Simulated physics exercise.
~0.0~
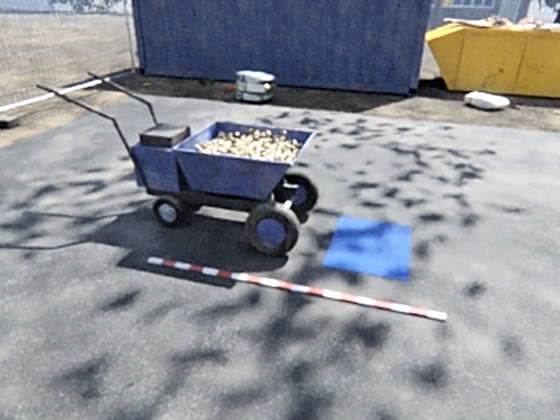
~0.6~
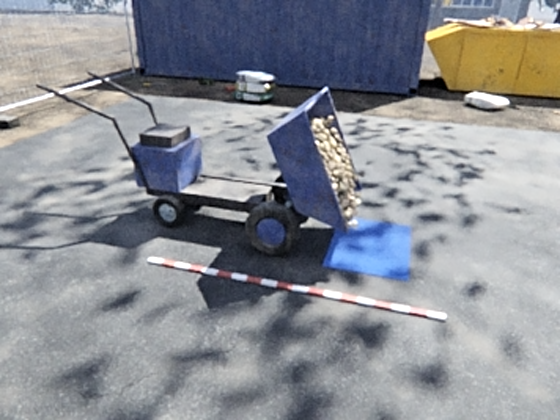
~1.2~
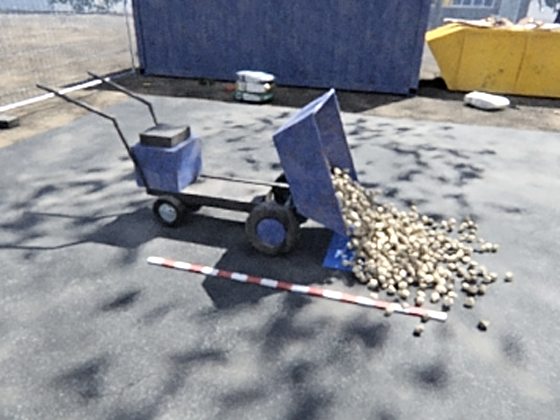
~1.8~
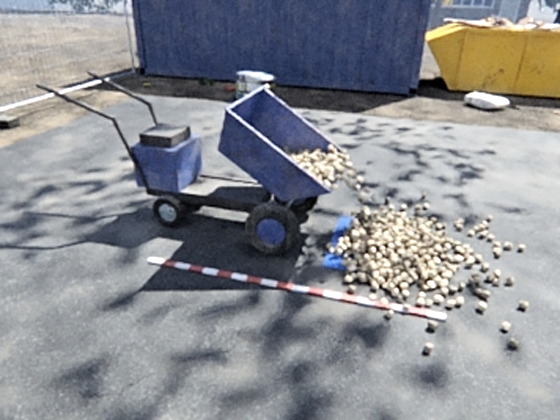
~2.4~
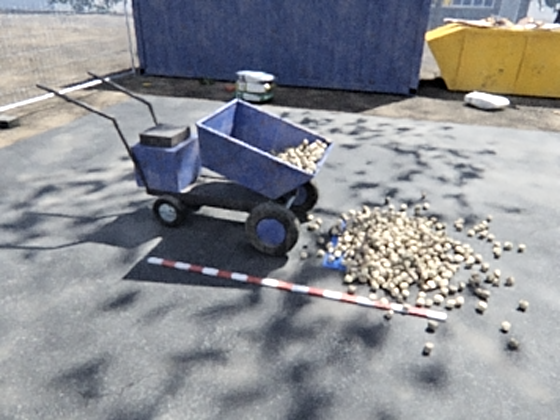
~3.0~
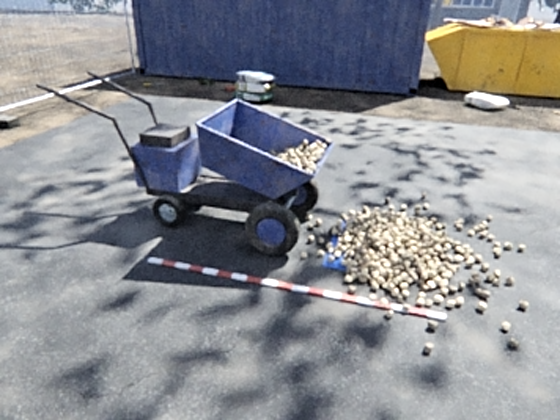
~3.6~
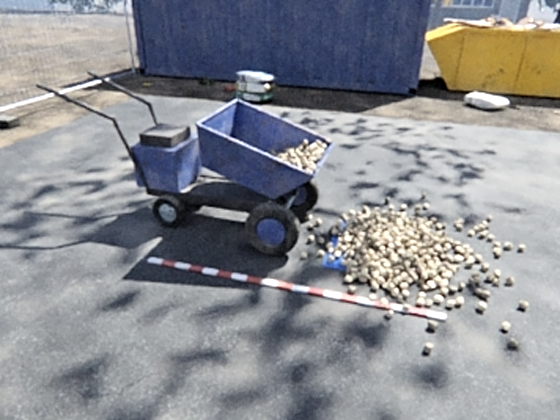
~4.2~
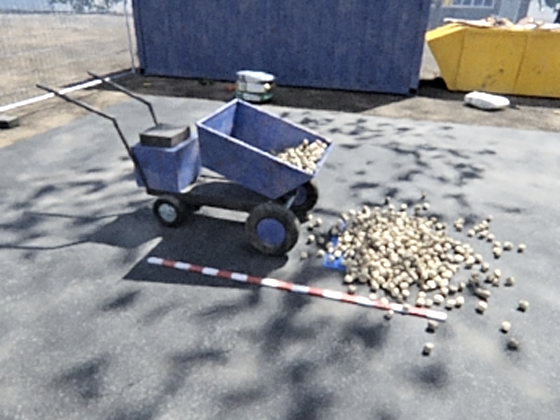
Blue motor barrow tipping pale stones over a blue sheet onto tarmac, then lowering its skip partway, some stones still inside.
